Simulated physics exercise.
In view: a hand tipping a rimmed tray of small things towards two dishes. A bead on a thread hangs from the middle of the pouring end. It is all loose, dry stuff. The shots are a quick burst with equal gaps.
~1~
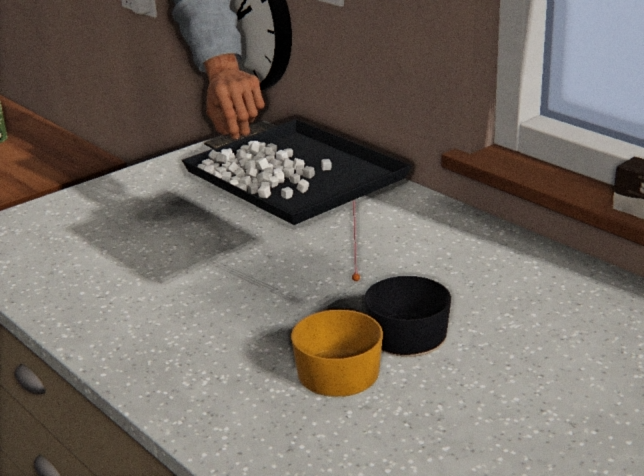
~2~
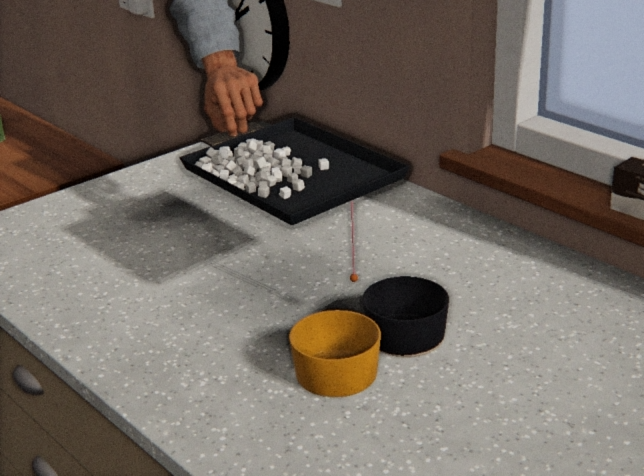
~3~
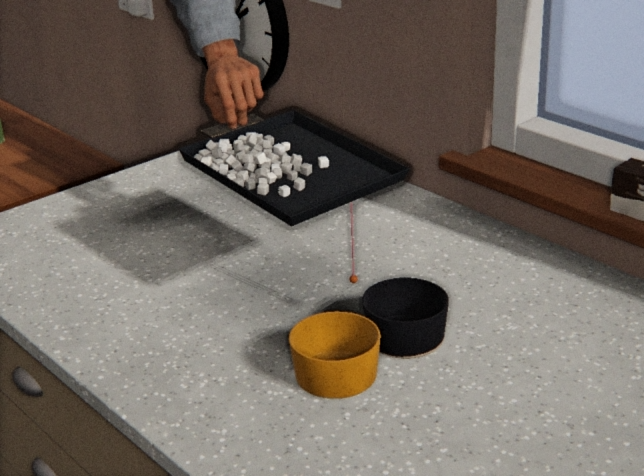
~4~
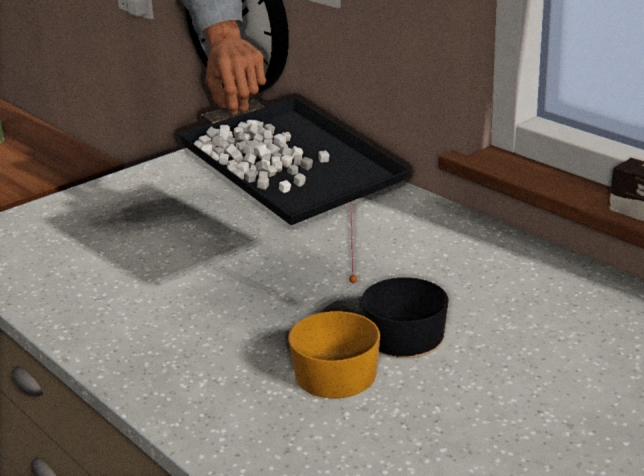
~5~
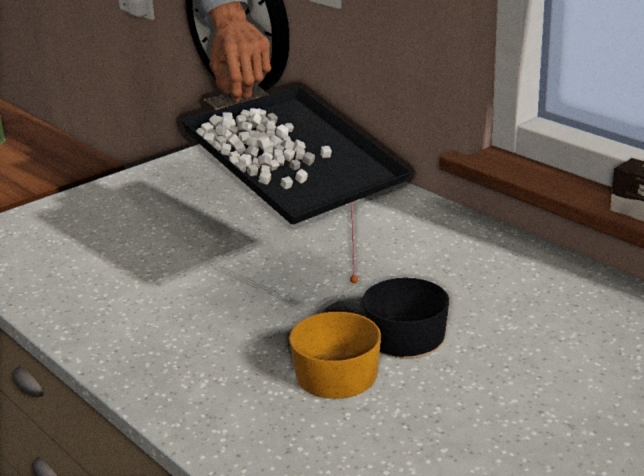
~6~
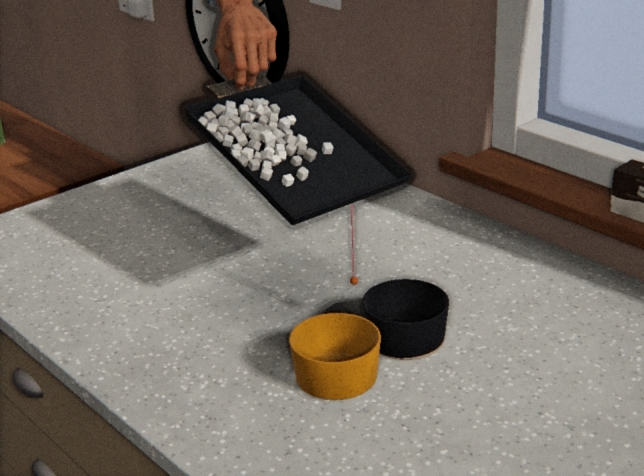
A hand gradually raising the back of a dark tray of white cubes above a yellow bowl and a black bowl.
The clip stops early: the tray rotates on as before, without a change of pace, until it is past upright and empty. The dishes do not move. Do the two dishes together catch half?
Caught overall: The larger part.
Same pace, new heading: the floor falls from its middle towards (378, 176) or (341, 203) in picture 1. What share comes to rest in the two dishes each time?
Roughly 10 per cent, and 90 per cent.
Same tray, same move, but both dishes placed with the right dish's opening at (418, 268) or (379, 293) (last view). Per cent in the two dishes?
Roughly 40 per cent, and 40 per cent.
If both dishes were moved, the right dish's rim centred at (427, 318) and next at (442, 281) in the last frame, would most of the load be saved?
First not half, then most of it.
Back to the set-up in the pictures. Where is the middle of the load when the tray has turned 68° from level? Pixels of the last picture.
At about (354, 195).
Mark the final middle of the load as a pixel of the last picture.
Roughly at (405, 337).
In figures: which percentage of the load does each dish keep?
The left dish has 30 per cent, the right dish has 40.
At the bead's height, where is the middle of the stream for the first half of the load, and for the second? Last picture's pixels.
Early half (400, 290), late half (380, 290).
Just after the last frame, tray tipped steeply; the larger part on the tray; just a few in the right dish; roughly a quarter in the air.
A moment on, tray tipped past a quarter turn; about a tenth on the tray; about a tenth in the left dish; roughly a third in the right dish; roughly a quarter outside both; roughly a quarter in the air.
Further on, tray tipped past a quarter turn; roughly a quarter in the left dish; roughly half in the right dish; roughly a third outside both.
When it is over, tray tipped past a quarter turn; roughly a quarter in the left dish; roughly half in the right dish; roughly a third outside both.
